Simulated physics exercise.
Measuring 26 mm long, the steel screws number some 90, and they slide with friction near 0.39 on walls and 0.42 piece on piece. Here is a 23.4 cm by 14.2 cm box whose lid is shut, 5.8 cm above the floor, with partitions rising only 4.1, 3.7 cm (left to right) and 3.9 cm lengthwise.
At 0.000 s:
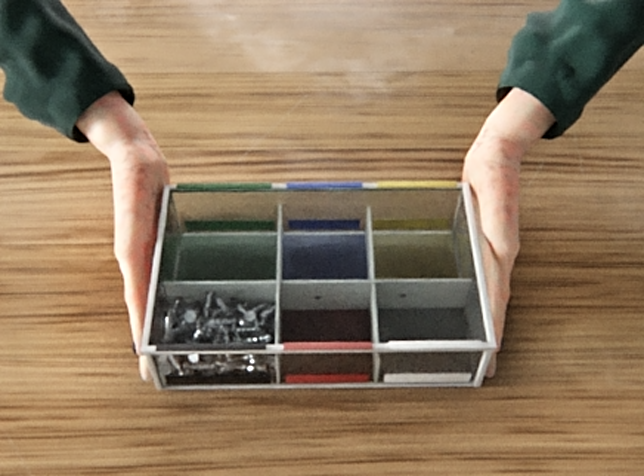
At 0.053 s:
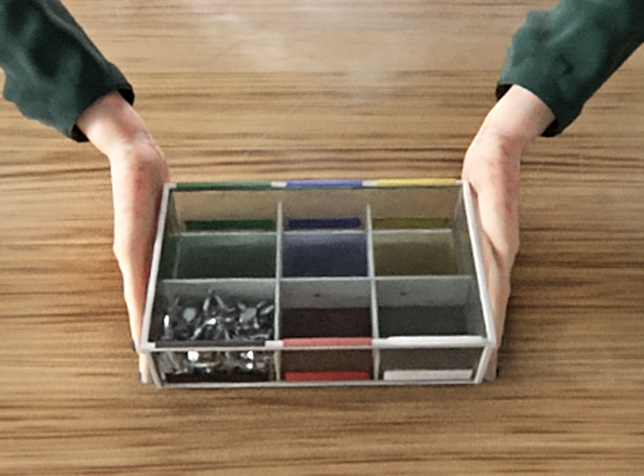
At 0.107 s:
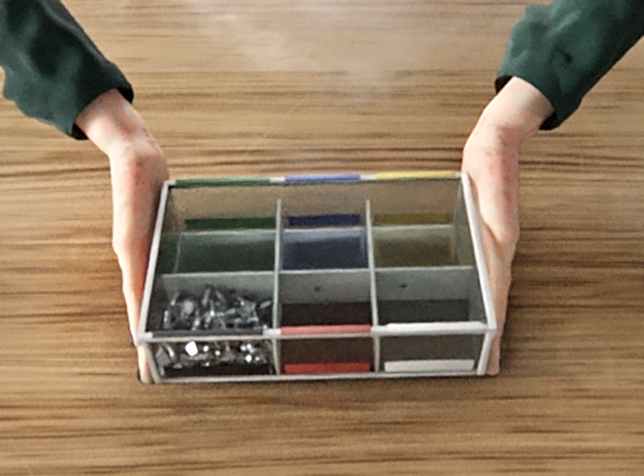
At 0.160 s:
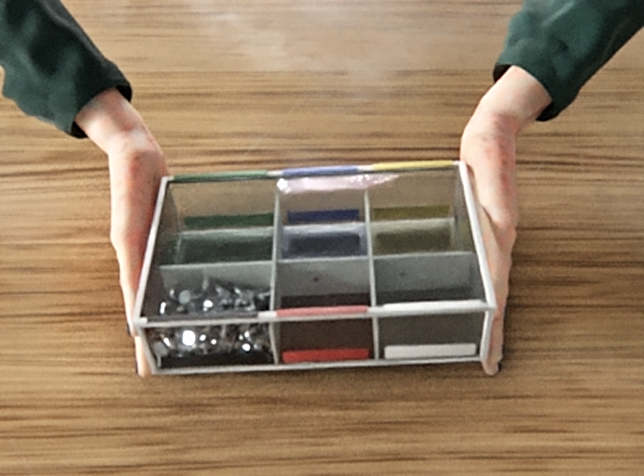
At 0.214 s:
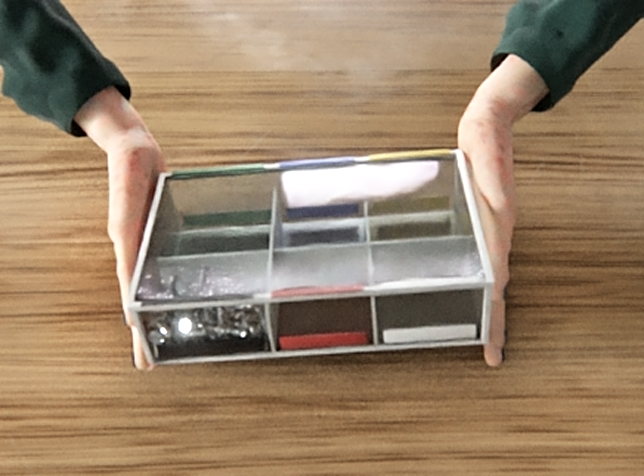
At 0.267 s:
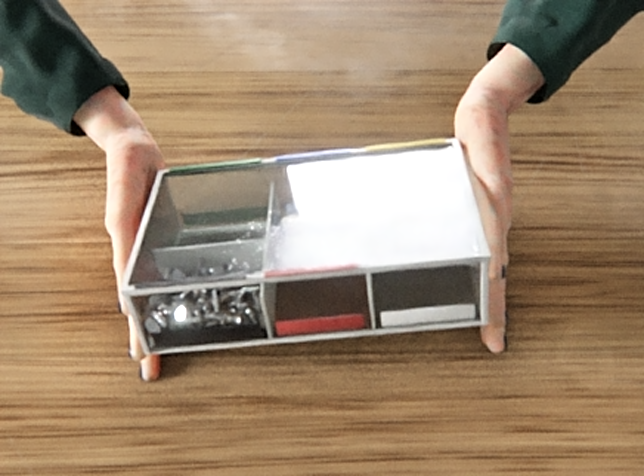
Two hands held a shut, clear-lidded box with six compartments, steel screws in the front left one, then tilted it back and to the left as a white glare spread across the lid.
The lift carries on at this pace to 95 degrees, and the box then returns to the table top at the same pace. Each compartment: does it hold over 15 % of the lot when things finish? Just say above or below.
Red below, blue below, green above, yellow below, white below, black above.
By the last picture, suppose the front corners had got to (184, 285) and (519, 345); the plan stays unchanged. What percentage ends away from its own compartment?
I'd put it at about 25 per cent.
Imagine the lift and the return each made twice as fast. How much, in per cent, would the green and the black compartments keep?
The green compartment gets 35 % while the black one gets 65 %.
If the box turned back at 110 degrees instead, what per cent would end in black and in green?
Black 65 %, green 35 %.
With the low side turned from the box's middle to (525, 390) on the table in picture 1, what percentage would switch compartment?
Roughly 15 percent of them.
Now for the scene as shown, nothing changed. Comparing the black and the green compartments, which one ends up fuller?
More settles in the black compartment.
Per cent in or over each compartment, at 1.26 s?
Shares - red: 0; blue: 0; green: 15; yellow: 0; white: 0; black: 85.
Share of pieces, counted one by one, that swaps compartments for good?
25 percent.
After 1.26 s, tilt 95 degrees; green 15 %, black 85 %.
Then, at 1.93 s, tilt 42 degrees; green 25 %, black 75 %.
Then, at 2.63 s, tilt 0 degrees; green 25 %, black 75 %.
In the end, at 2.9 s, red 0 %, blue 0 %, green 25 %, yellow 0 %, white 0 %, black 75 %.
